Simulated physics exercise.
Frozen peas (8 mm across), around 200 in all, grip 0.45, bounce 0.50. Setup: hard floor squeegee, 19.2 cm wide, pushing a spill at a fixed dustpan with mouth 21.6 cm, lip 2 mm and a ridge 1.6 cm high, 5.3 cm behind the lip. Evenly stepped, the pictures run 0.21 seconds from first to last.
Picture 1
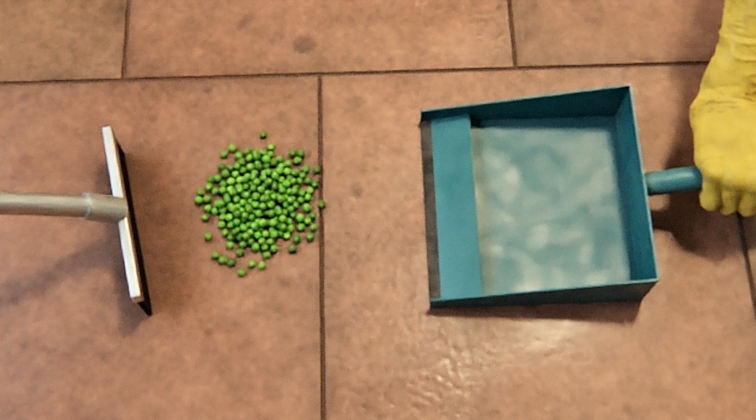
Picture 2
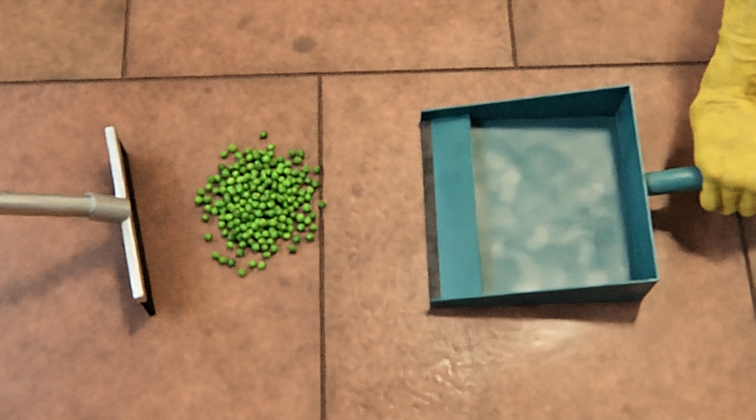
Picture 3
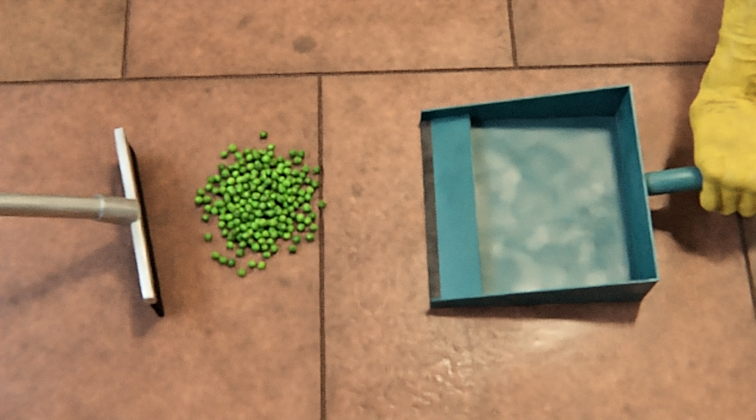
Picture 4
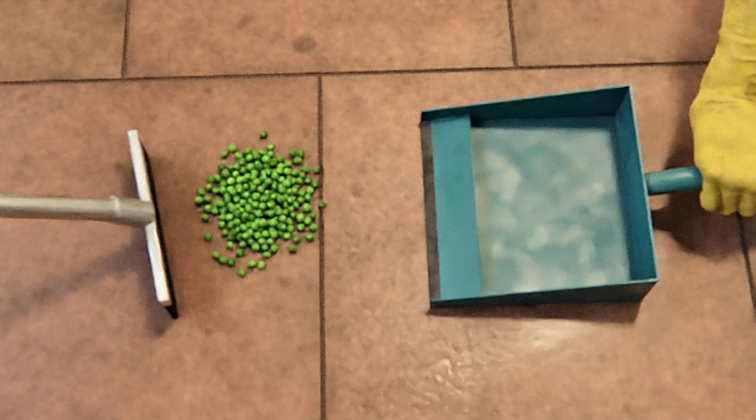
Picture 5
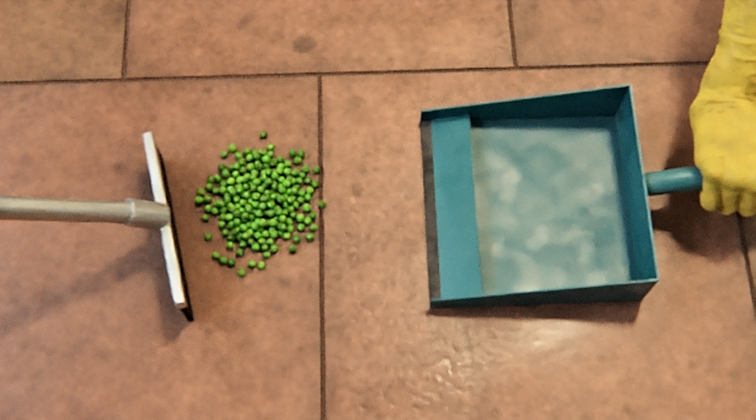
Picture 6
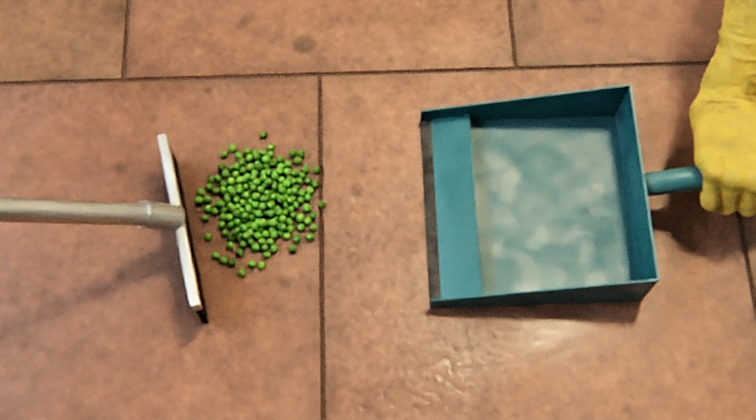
A squeegee slides right to the edge of a pile of green peas on tiles.
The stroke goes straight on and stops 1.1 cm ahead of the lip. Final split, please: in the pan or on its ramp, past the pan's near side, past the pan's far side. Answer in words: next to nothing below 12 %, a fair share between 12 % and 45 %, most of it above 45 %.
In the pan or on its ramp - next to nothing; past the pan's near side - next to nothing; past the pan's far side - next to nothing.
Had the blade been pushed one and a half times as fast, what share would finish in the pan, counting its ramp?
Roughly 10 in a hundred.
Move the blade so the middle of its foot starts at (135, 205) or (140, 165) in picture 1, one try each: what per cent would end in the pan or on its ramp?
The two tries give about 10 % and about 15 %.
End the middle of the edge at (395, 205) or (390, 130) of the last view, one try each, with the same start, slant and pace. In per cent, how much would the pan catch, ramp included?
Some 15 per cent on the first try, 25 per cent on the second.
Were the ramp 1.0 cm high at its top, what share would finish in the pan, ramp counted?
Close to 5 per cent then.
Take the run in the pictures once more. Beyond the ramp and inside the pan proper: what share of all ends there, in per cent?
Roughly 0 percent.
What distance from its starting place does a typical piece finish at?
That distance is close to 14 cm.
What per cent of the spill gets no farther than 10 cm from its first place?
About 35 percent.
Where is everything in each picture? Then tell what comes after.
In the first picture, blade from (138, 296) to (110, 135), moved 0.0 cm, 0 of the pieces shifted so far; middle of the pieces at (259, 202); pan at (545, 207).
In the second picture, blade from (141, 297) to (113, 135), moved 0.3 cm, 0 of the pieces shifted so far; middle of the pieces at (259, 202).
In the third picture, blade from (150, 298) to (122, 137), moved 1.3 cm, 0 of the pieces shifted so far; middle of the pieces at (259, 202).
In the fourth picture, blade from (165, 300) to (136, 139), moved 2.8 cm, 0 of the pieces shifted so far; middle of the pieces at (259, 202).
In the fifth picture, blade from (181, 303) to (150, 141), moved 4.4 cm, 0 of the pieces shifted so far; middle of the pieces at (259, 202).
In the sixth picture, blade from (196, 305) to (165, 143), moved 5.9 cm, 0 of the pieces shifted so far; middle of the pieces at (259, 202); pan at (545, 207).
Then, 0.29 s after the last picture, middle of the blade 14 cm from the lip; 0 % over the lip, far side 0 %, near side 0 %.
Then, 0.48 s after the last picture, middle of the blade 7 cm from the lip; 0 % over the lip, far side 0 %, near side 0 %.
Then, 0.79 s after the last picture, middle of the blade 3 cm from the lip; 0 % over the lip, far side 0 %, near side 0 %.
In the end, pan 5 %, near side 0 %, far side 0 %, in front of the lip or behind the blade 95 %.
